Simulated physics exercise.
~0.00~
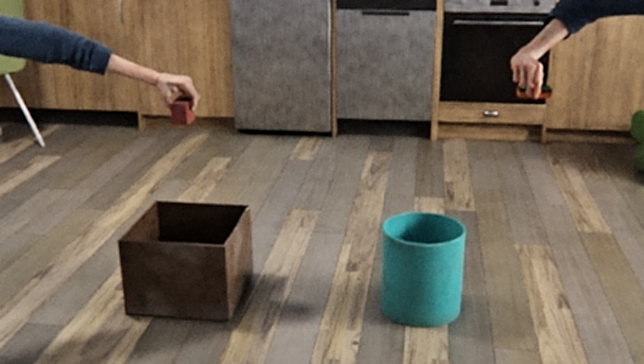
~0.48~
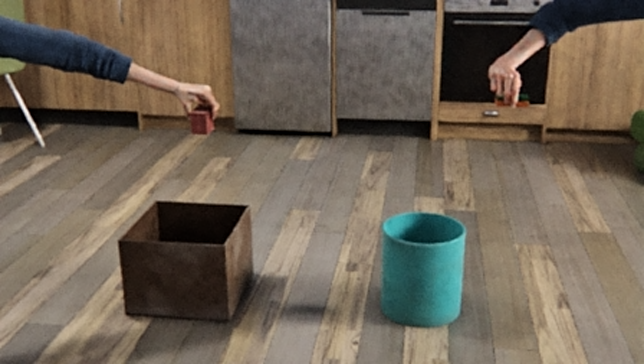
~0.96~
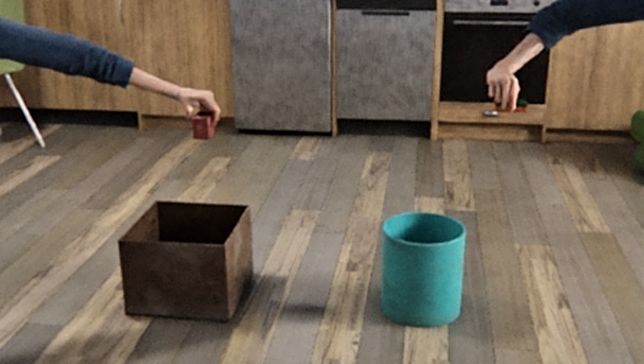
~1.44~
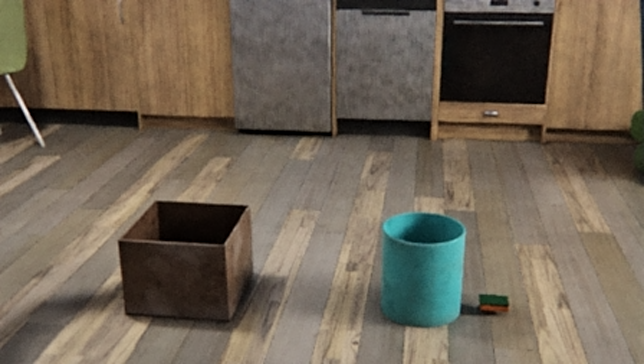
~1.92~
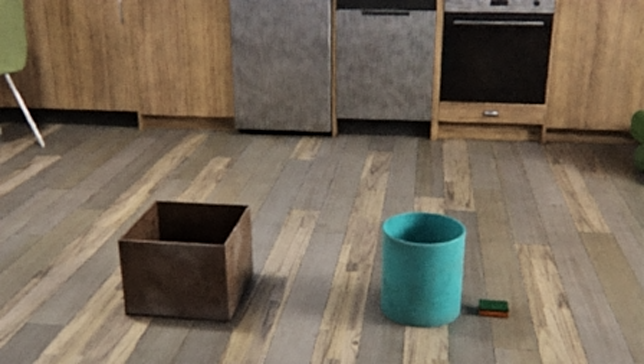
Red block and orange-and-green sponge dropping from two hands, the block landing out of sight, the sponge beside the teal bucket.
